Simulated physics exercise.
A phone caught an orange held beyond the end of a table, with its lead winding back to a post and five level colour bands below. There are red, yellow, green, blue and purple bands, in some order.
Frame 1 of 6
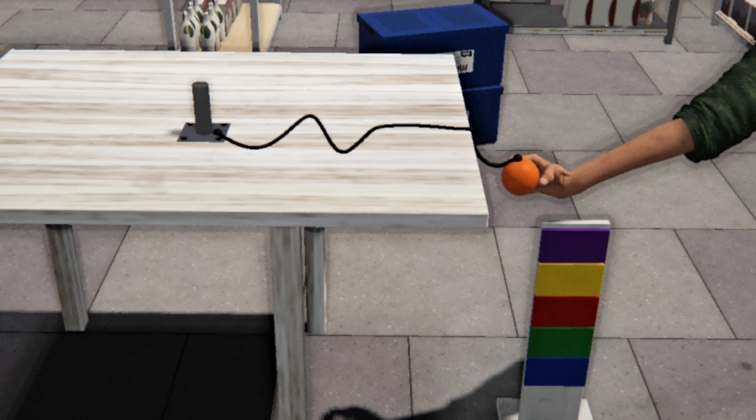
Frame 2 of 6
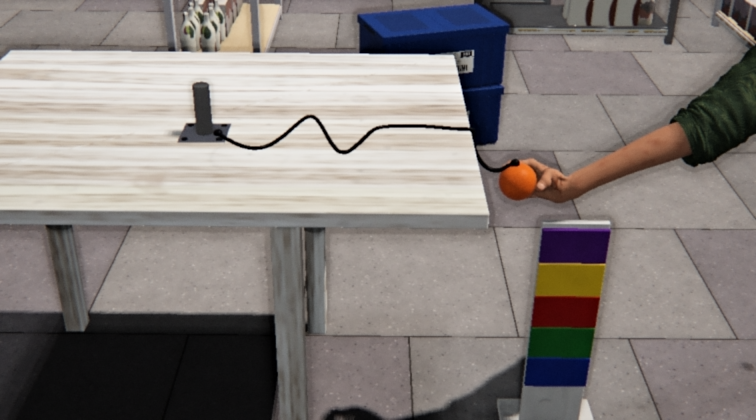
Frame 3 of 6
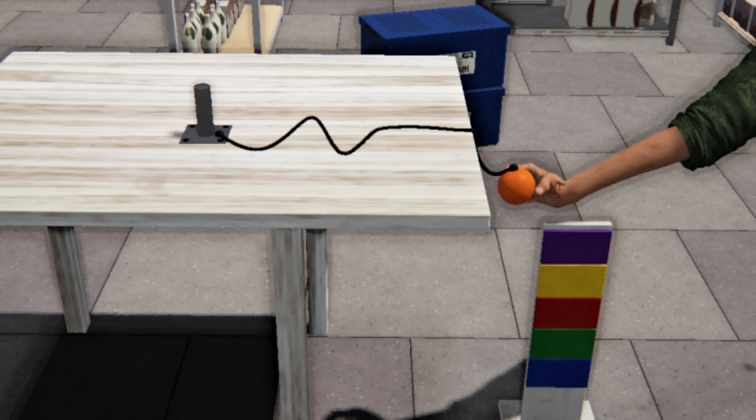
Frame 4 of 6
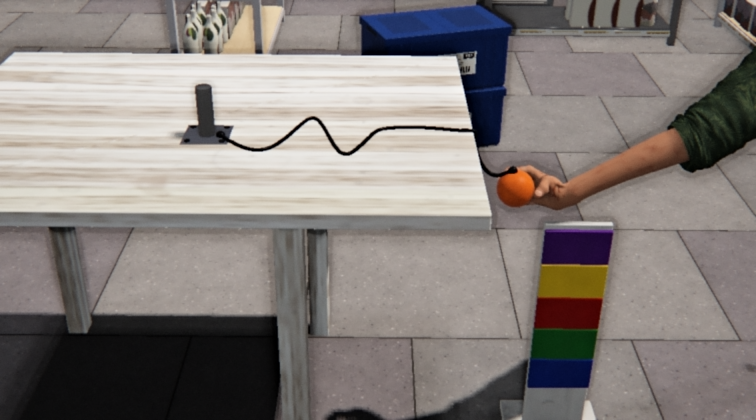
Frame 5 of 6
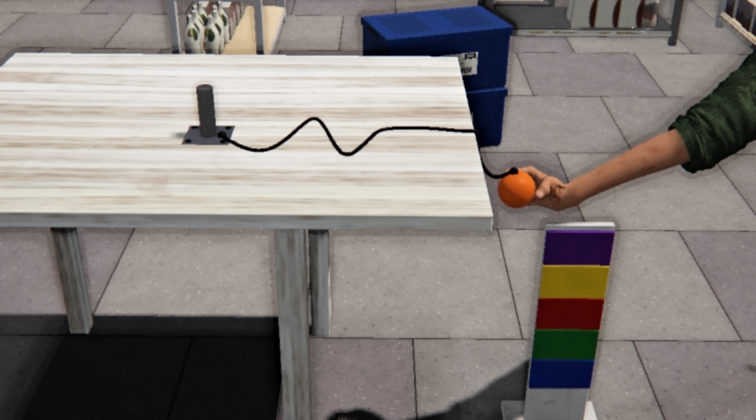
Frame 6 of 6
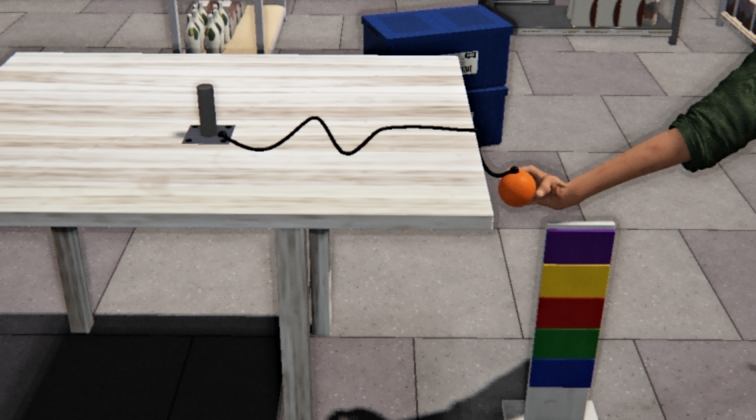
A hand holding an orange ball on a black cord beside a table, lowering it slightly, then keeping nearly still.
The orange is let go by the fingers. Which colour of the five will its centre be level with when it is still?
Its centre will be level with green.
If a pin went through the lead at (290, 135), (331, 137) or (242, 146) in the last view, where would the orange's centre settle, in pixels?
About (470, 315), (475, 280) and (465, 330).
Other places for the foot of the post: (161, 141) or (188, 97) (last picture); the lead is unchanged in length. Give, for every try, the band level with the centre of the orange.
Try one - red; try two - red.
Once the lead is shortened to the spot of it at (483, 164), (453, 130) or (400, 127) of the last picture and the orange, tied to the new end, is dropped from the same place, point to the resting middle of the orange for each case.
In order, it ends up near (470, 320), (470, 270) and (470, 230).
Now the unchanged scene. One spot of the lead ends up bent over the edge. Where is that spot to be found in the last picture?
It is around (354, 152).
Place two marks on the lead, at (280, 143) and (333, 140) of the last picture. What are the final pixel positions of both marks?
Near (305, 133) and (434, 133).
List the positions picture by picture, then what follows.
In the first picture, orange (520, 177); purple (574, 248); yellow (570, 281); red (565, 313); green (561, 344); blue (557, 373).
In the second picture, orange (518, 182); lead through (242, 146) (299, 122) (330, 141) (372, 131) (451, 129).
In the third picture, orange (516, 186).
In the fourth picture, orange (515, 189); lead through (245, 148) (302, 124) (333, 143) (375, 133) (453, 130).
In the fifth picture, orange (517, 189).
In the sixth picture, orange (517, 188); lead through (247, 148) (304, 124) (334, 142) (377, 132) (455, 130).
A little later, orange near (435, 326); level with green.
Next, orange near (481, 341); level with green.
When it is over, orange near (457, 341); level with green. Its middle rests at the green band.
